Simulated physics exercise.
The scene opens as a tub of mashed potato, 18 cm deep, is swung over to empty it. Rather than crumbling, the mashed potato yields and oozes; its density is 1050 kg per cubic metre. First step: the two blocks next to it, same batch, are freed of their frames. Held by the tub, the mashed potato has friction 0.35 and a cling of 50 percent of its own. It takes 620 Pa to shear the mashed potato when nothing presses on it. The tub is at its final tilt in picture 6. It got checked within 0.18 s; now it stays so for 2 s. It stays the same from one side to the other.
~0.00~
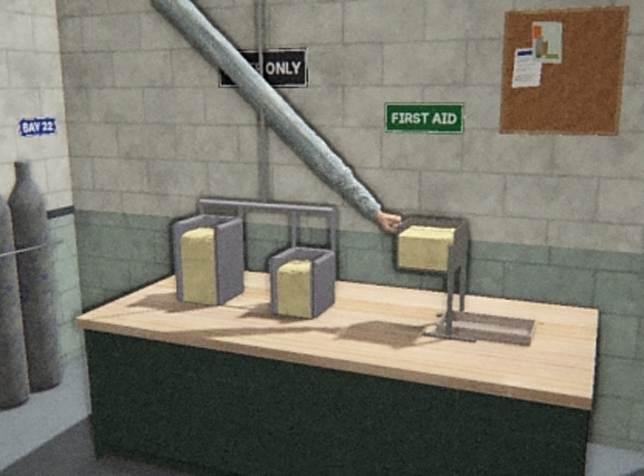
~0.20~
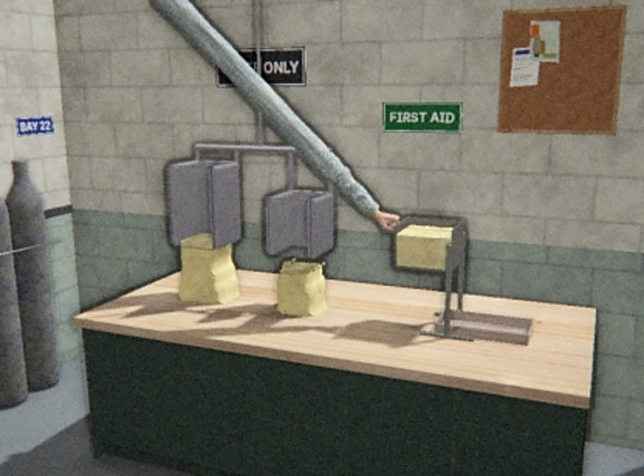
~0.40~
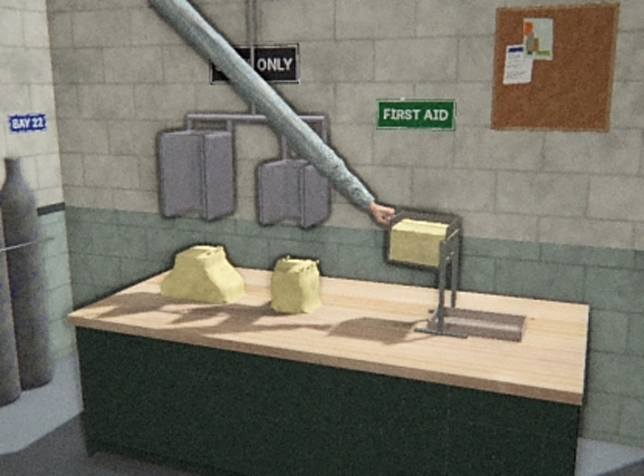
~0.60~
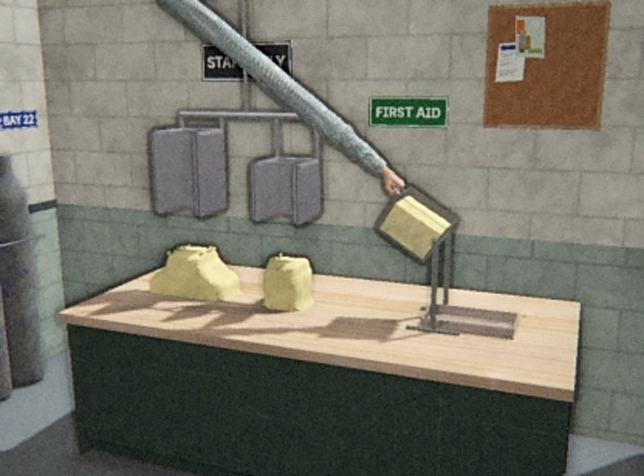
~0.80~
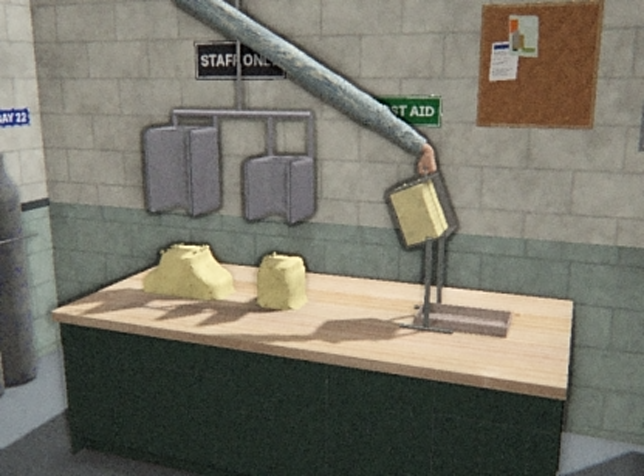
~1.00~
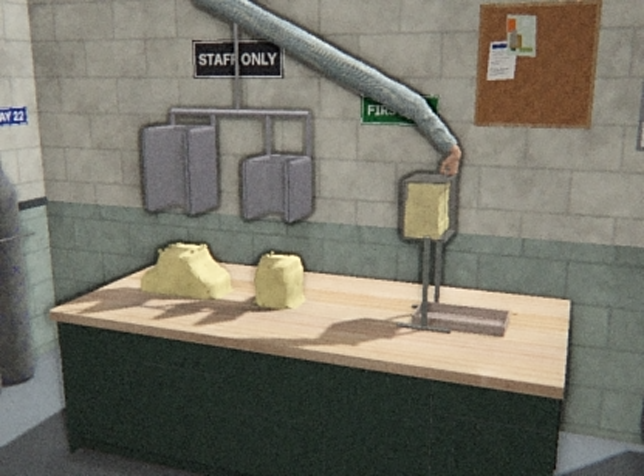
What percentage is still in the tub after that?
About 53 %.
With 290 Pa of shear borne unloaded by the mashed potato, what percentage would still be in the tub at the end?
I'd say around 40 percent.
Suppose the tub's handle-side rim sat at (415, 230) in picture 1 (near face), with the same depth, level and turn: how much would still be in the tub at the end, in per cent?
Some 100 per cent, I reckon.
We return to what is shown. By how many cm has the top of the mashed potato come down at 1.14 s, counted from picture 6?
Around 2 cm below its level in the last picture.
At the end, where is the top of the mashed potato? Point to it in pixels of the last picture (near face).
Roughly at pixel (423, 213).
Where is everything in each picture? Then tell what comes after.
The first picture shows handle-side rim at (399, 227), tilt 0 degrees; top of the mashed potato at (452, 239); blocks stand 36 cm, 23 cm (left to right).
The second picture shows handle-side rim at (397, 226), tilt 0 degrees; top of the mashed potato at (450, 238); blocks stand 32 cm, 22 cm (left to right).
The third picture shows handle-side rim at (392, 220), tilt 4 degrees; top of the mashed potato at (395, 229); blocks stand 24 cm, 22 cm (left to right).
The fourth picture shows handle-side rim at (400, 195), tilt 32 degrees; top of the mashed potato at (398, 204); blocks stand 22 cm, 22 cm (left to right).
The fifth picture shows handle-side rim at (428, 181), tilt 69 degrees; top of the mashed potato at (420, 187); blocks stand 22 cm, 22 cm (left to right).
The sixth picture shows handle-side rim at (447, 184), tilt 89 degrees; top of the mashed potato at (412, 184); blocks stand 22 cm, 22 cm (left to right).
After 1.14 s, the tub is at 89 degrees and holds 100 %.
After 1.31 s, the tub is at 89 degrees and holds 86 %.
After 1.48 s, the tub is at 89 degrees and holds 69 %.
After 1.65 s, the tub is at 89 degrees and holds 54 %.
After 3.00 s, at the end, the tub is at 89 degrees and holds 53 %.
